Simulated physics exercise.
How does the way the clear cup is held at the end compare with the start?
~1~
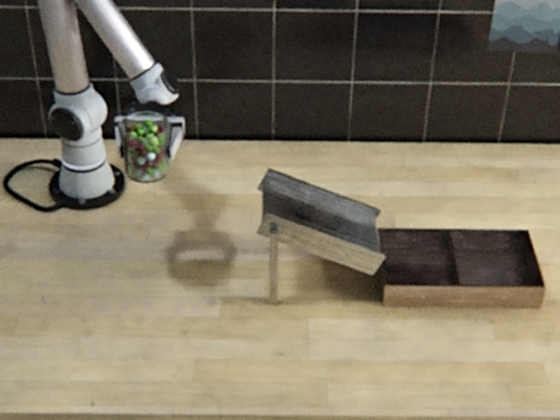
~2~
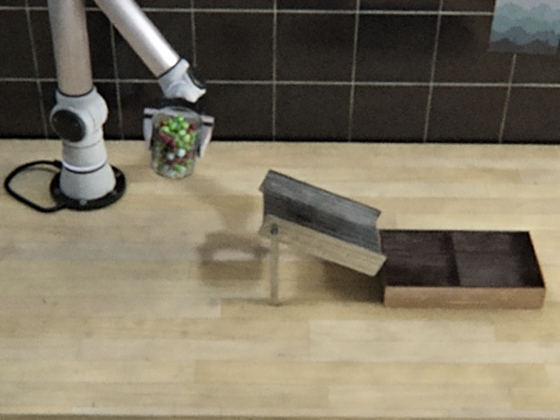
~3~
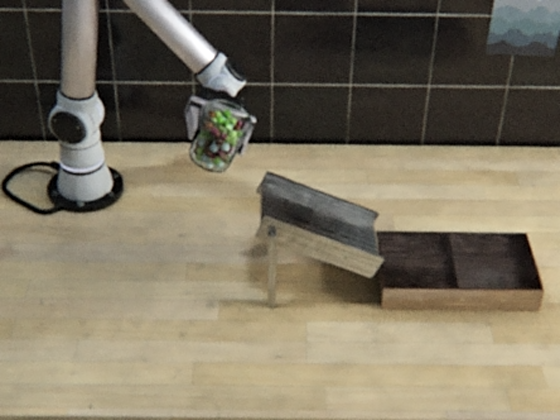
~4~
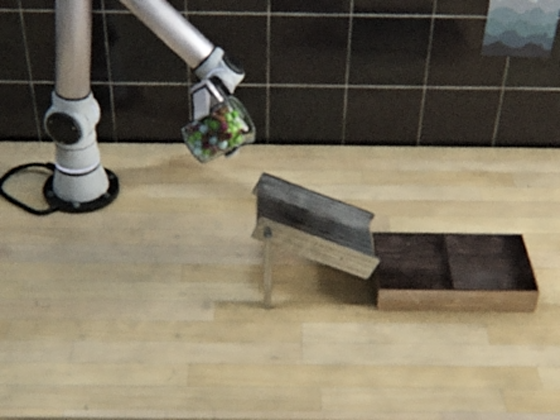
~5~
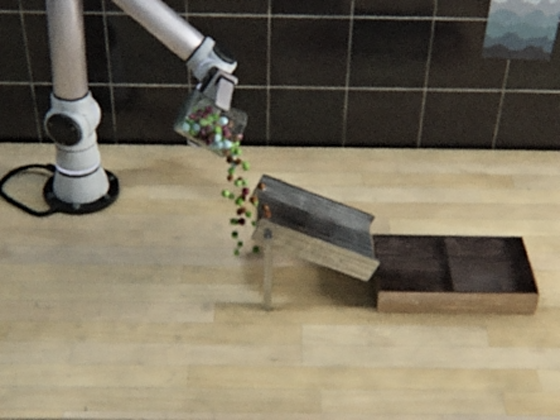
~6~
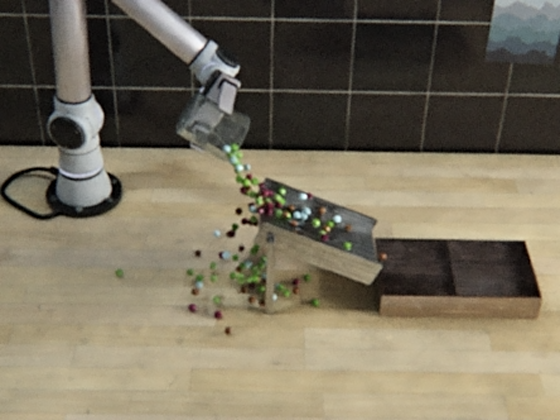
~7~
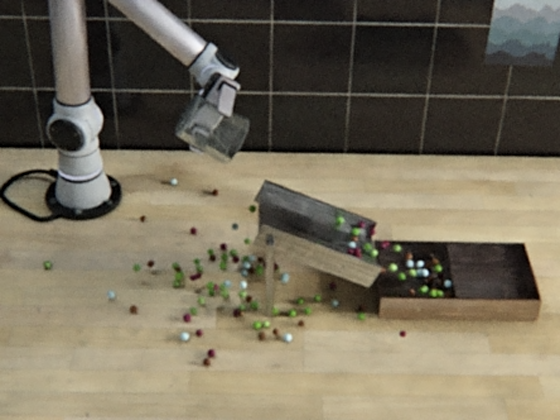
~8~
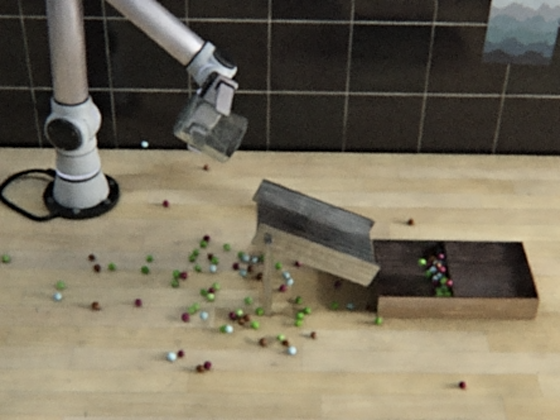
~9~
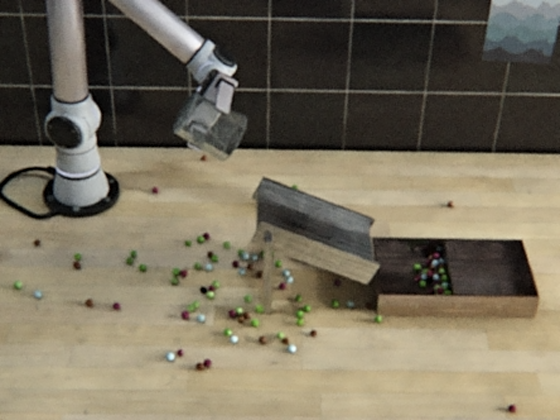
At the start the robot arm held the cup upright, but by the end the cup was tipped upside down.
